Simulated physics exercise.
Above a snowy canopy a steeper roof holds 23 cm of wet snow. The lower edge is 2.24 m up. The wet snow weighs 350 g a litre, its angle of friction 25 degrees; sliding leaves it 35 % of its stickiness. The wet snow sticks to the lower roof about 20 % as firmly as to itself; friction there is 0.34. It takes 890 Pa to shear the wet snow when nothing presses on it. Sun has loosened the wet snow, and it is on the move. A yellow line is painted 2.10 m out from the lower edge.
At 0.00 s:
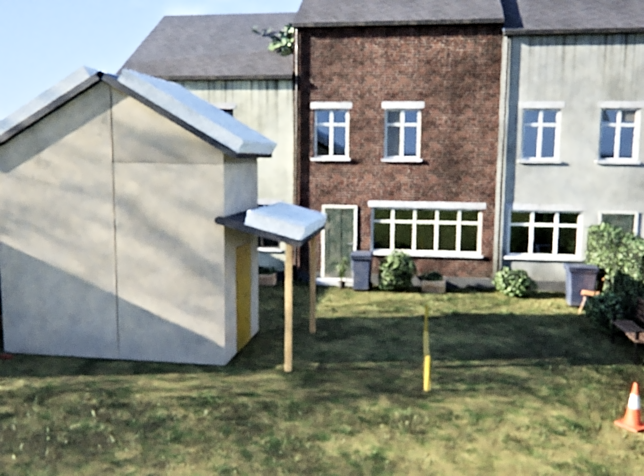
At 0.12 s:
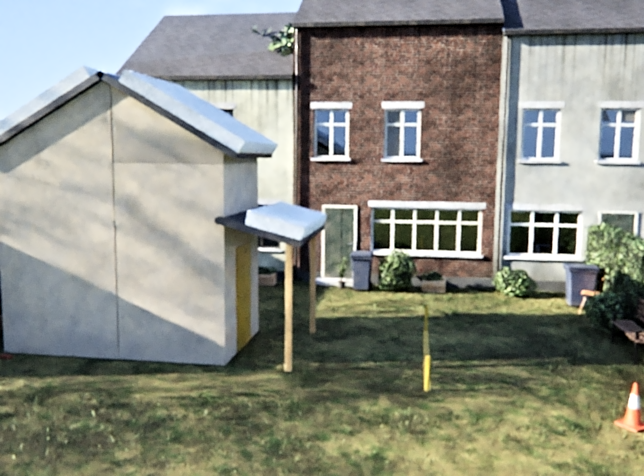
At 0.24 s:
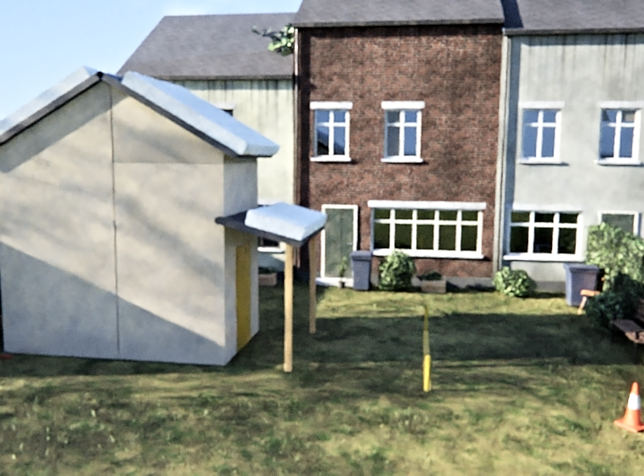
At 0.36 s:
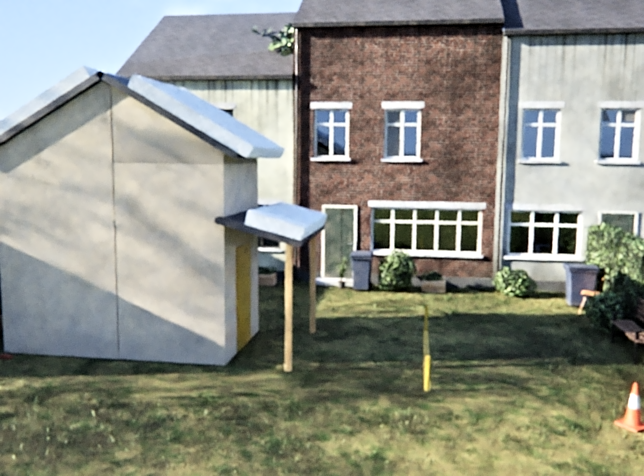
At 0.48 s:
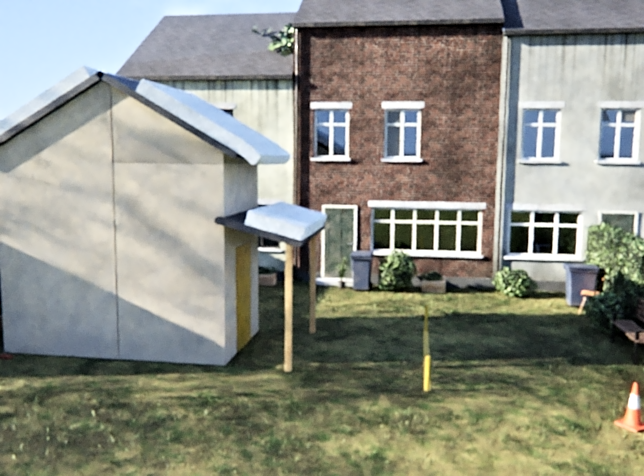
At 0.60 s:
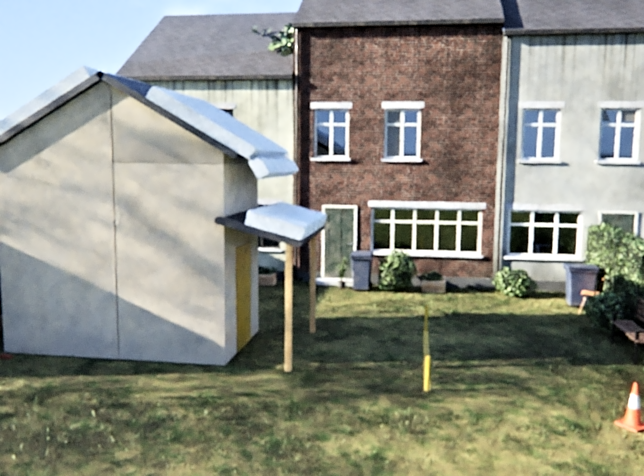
At the start, a pale slab of wet snow lies on the sloping roof of a small grey building, above a lower canopy on wooden posts. The slab slowly slides down to the right, pushes out past the roof edge in one piece, then bends downward and cracks.
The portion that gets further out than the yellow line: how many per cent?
It comes to some 31 %.
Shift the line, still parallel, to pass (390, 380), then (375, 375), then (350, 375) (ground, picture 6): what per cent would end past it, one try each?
In turn about 40 %, 45 %, 60 %.
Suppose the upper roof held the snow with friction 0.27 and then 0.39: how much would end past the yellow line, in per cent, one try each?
In that order: 25 %, 8 %.
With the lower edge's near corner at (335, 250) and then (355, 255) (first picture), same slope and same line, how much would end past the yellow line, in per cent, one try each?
In turn about 30 %, 30 %.
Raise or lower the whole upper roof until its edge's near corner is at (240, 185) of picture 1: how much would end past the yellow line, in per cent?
In that case some 14 per cent.
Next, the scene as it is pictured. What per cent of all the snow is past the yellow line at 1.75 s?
About 0 %.
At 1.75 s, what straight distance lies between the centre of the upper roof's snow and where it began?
Some 5.0 m.
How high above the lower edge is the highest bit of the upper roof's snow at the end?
About 0.4 m.
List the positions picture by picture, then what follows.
In the first frame, leading edge of the wet snow at (238, 147).
In the second frame, leading edge of the wet snow at (239, 148), its middle shifted 2.0 cm.
In the third frame, leading edge of the wet snow at (243, 150), its middle shifted 8.4 cm, 3 % of it past the upper edge, in one piece.
In the fourth frame, leading edge of the wet snow at (248, 154), its middle shifted 20 cm, 8 % of it past the upper edge, in one piece.
In the fifth frame, leading edge of the wet snow at (256, 155), its middle shifted 36 cm, 15 % of it past the upper edge, in one piece.
In the sixth frame, leading edge of the wet snow at (265, 168), its middle shifted 57 cm, 24 % of it past the upper edge, cracking.
After 1.13 s, none is below the lower edge and 0 % is past the line.
After 1.75 s, 76 % is below the lower edge and 0 % is past the line.
After 2.38 s, 77 % is below the lower edge and 31 % is past the line.
After 3.00 s, 77 % is below the lower edge and 31 % is past the line.
After 3.10 s, at the end, 77 % is below the lower edge and 31 % is past the line.
